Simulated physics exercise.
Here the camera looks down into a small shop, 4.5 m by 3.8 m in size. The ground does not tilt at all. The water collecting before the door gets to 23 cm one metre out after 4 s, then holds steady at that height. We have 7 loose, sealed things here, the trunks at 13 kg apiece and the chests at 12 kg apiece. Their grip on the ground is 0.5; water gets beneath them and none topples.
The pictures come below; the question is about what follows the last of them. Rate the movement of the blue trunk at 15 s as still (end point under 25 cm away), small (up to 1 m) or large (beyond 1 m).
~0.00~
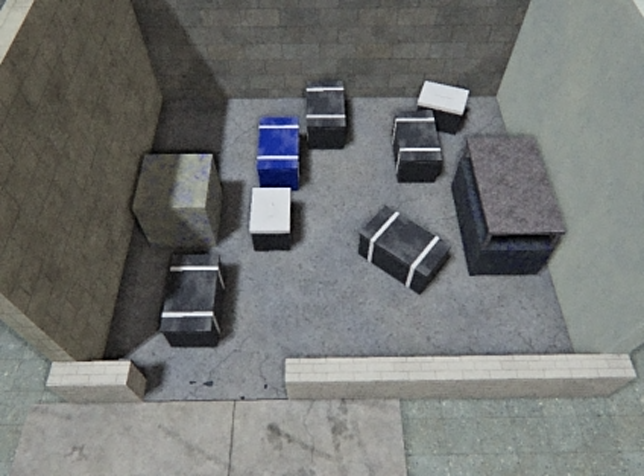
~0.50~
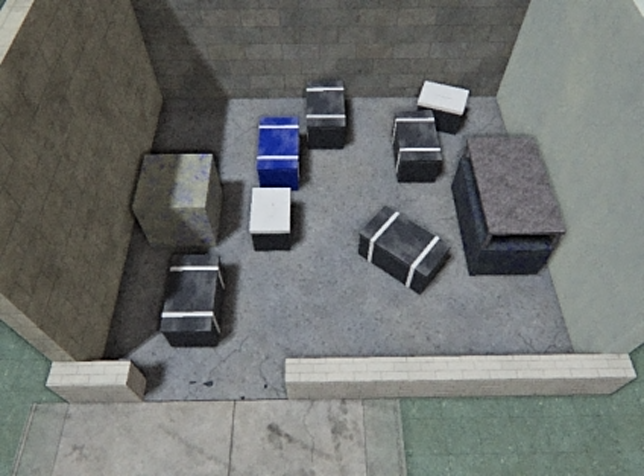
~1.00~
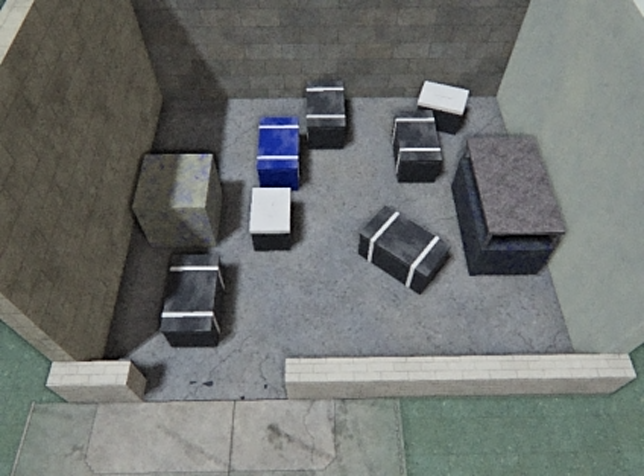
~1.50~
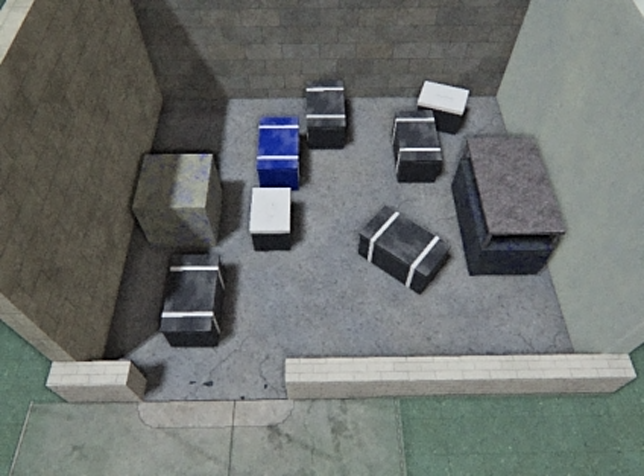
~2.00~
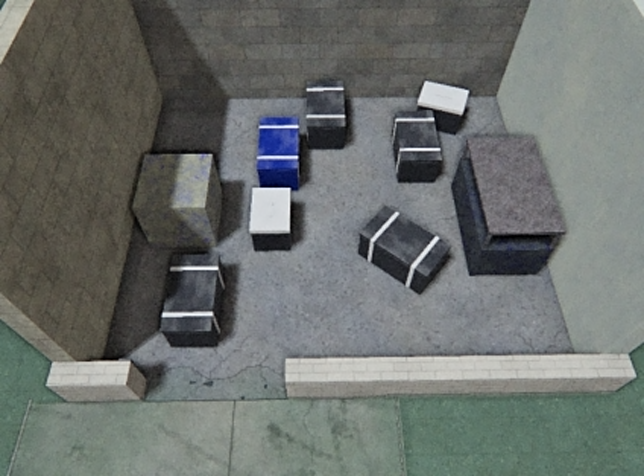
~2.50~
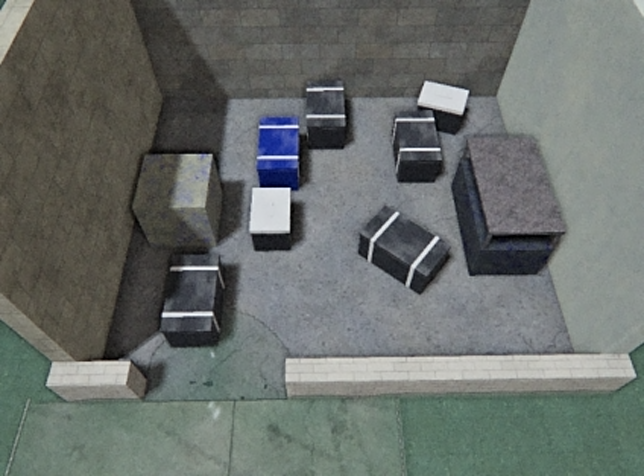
Small.
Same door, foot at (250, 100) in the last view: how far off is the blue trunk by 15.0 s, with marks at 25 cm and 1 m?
So the blue trunk is well away by then.
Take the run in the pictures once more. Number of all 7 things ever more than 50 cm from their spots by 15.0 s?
The total is 7.
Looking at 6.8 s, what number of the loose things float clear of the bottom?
At that time the total is 4.
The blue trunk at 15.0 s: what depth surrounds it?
Roughly 14 cm at that moment.
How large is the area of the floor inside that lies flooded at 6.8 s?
Roughly 13 m2.
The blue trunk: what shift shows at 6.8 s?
60 cm, give or take.
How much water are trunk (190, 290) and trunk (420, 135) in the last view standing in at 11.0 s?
Around 14 cm and 19 cm.
After 3.5 s the blue trunk is near (278, 142), 0.0 m from its start, aground; 0 afloat.
After 6.8 s the blue trunk is near (291, 100), 0.7 m from its start, afloat; 4 afloat.
After 11.0 s the blue trunk is near (312, 90), 0.8 m from its start, afloat; 6 afloat.
After 15.0 s the blue trunk is near (264, 101), 0.6 m from its start, afloat; 7 afloat.
